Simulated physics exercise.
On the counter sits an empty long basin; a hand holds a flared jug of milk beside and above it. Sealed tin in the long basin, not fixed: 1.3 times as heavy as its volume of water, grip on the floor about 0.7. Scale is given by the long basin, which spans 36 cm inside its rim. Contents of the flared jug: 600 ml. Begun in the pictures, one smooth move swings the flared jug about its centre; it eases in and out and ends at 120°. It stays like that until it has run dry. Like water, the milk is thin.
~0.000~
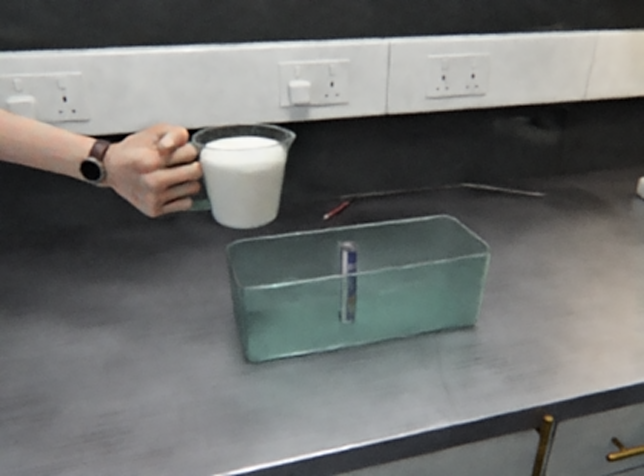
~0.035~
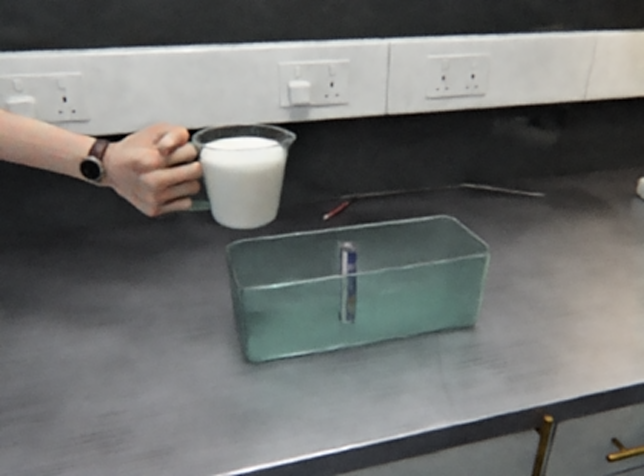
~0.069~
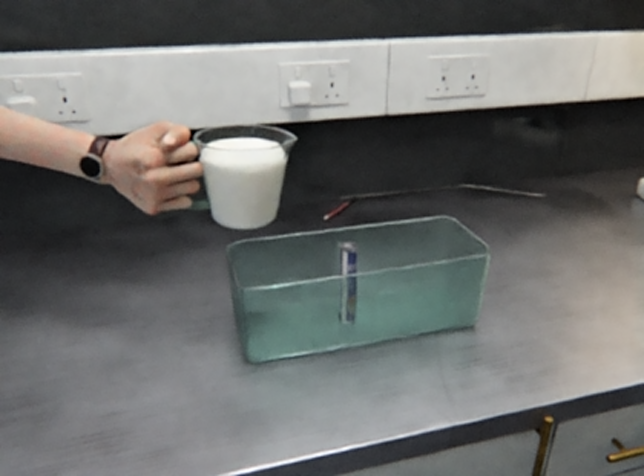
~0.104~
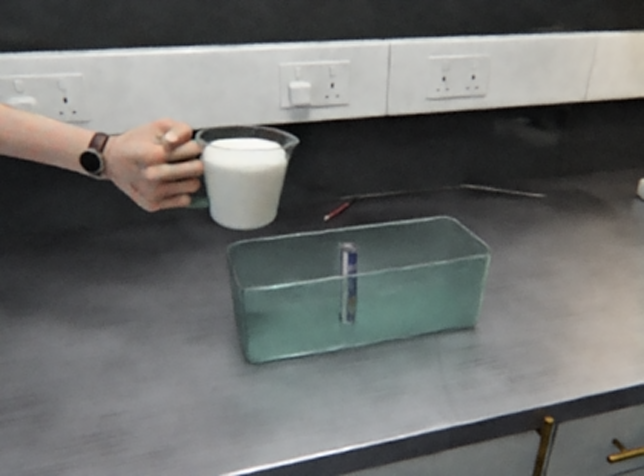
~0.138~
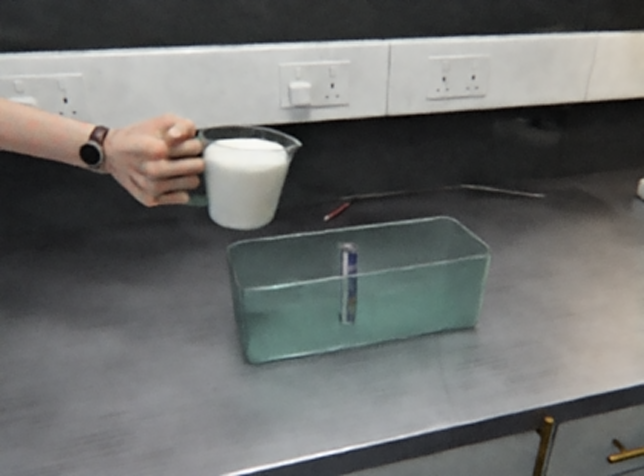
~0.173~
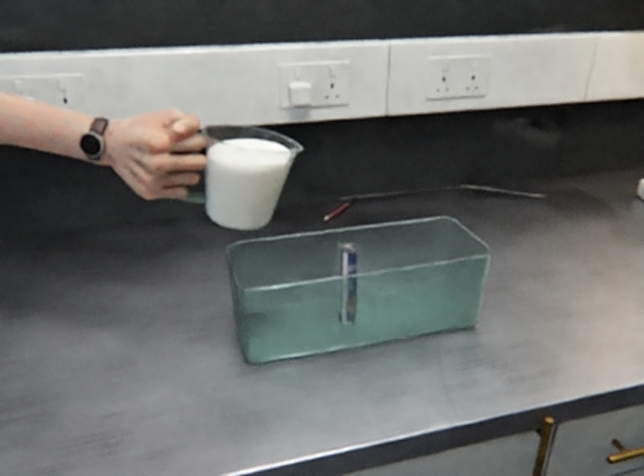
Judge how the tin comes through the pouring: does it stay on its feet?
It is tipped over.
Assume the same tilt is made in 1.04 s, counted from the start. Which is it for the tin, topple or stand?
Outcome - the tin ends up overturned.
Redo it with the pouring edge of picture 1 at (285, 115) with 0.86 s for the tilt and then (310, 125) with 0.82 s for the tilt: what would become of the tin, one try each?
The tin overturns the first time and overturns the second time.
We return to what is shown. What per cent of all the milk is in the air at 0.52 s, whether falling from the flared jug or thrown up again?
At that moment, about 28 percent.
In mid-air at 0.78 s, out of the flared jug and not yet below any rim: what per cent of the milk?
Close to 6 per cent.
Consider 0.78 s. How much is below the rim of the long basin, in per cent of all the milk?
Some 90 percent of the total.
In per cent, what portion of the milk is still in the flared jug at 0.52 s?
Roughly 60 percent.
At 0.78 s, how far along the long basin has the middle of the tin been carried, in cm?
Close to 2 cm.
By 0.52 s the tilt is 83° and 60 per cent is still to pour; the tin stands where it began.
By 0.78 s the tilt is 119° and 4 per cent is still to pour; the tin leans 7°.
By 1.05 s the tilt is 120° and 0 per cent is still to pour; the tin lies on its side.
By 1.34 s the tilt is 120° and 0 per cent is still to pour; the tin lies on its side.
At rest the tin lies on its side.
